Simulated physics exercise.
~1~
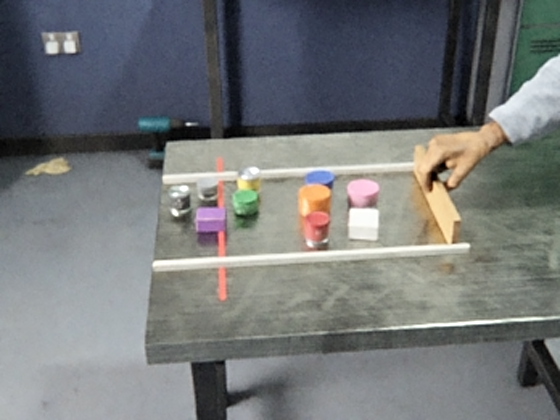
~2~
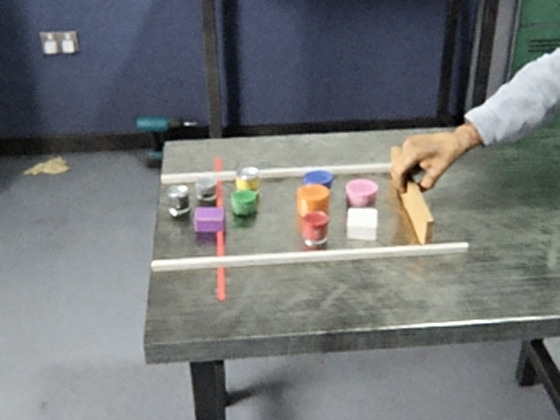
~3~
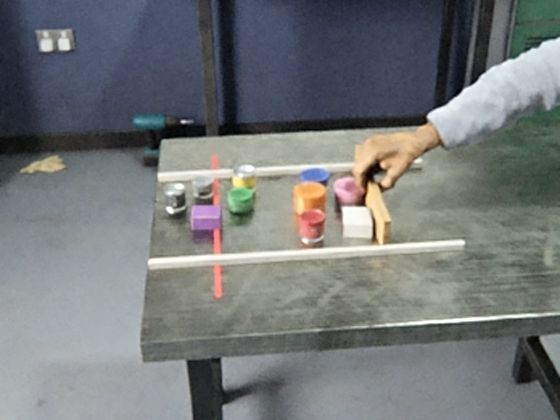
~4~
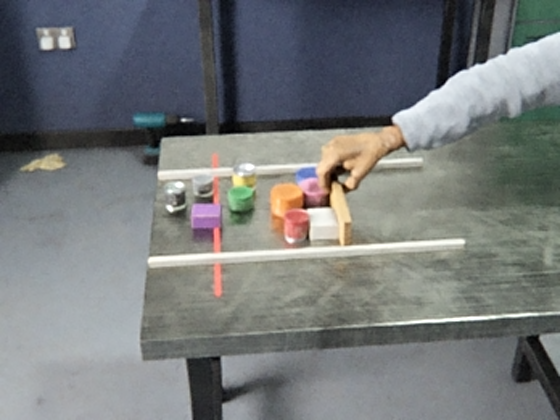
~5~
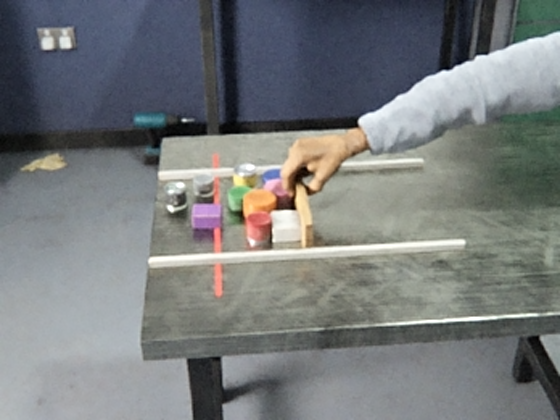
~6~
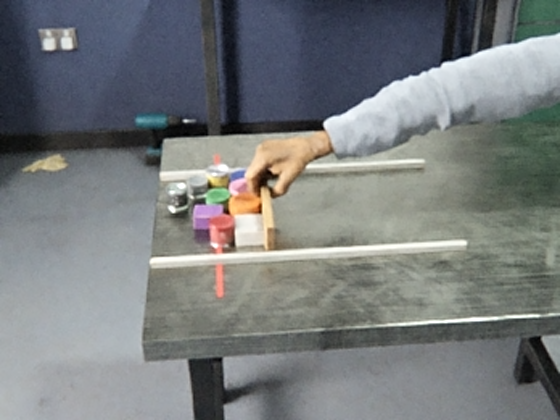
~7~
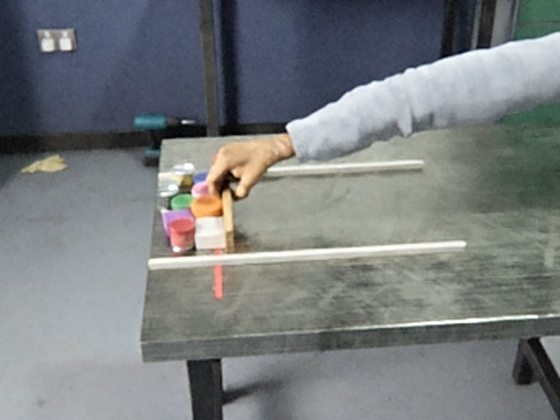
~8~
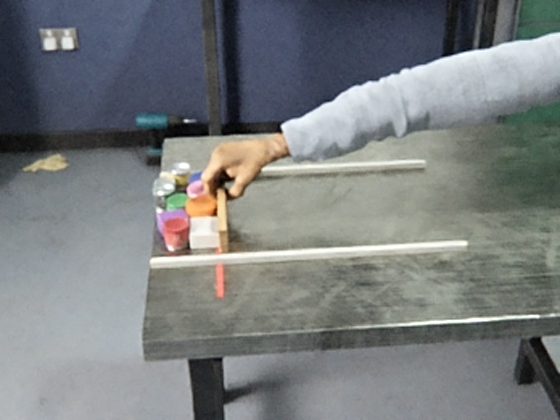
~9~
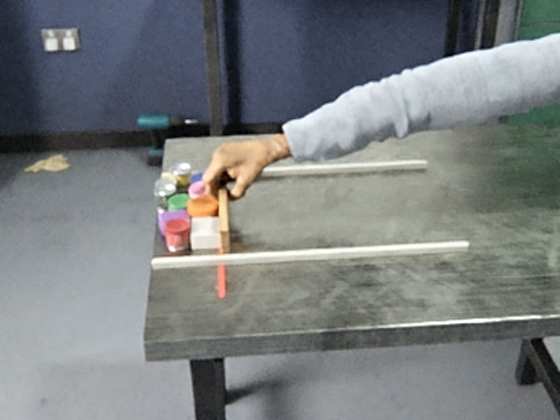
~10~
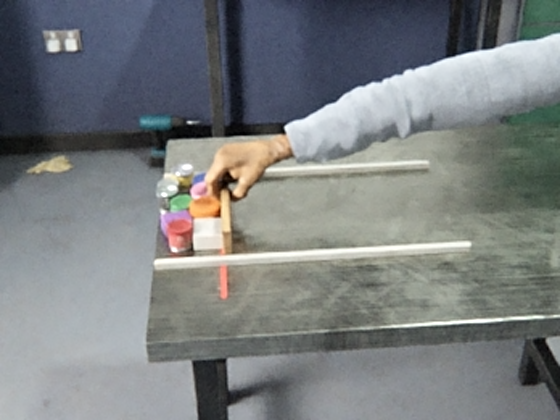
On a dark tabletop in a room with a blue wall, small colourful pots and blocks sit scattered between two pale strips, with a red tape line near the left end. A hand holds a wooden board upright at the right and slides it left. The board reaches the pink pot and white block first, then gathers the red, orange and blue pots. It pushes them into the green pot and the others near the tape, packing everything together. The board stops around the tape, with the cluster crowded at the table's left edge and nothing fallen off.
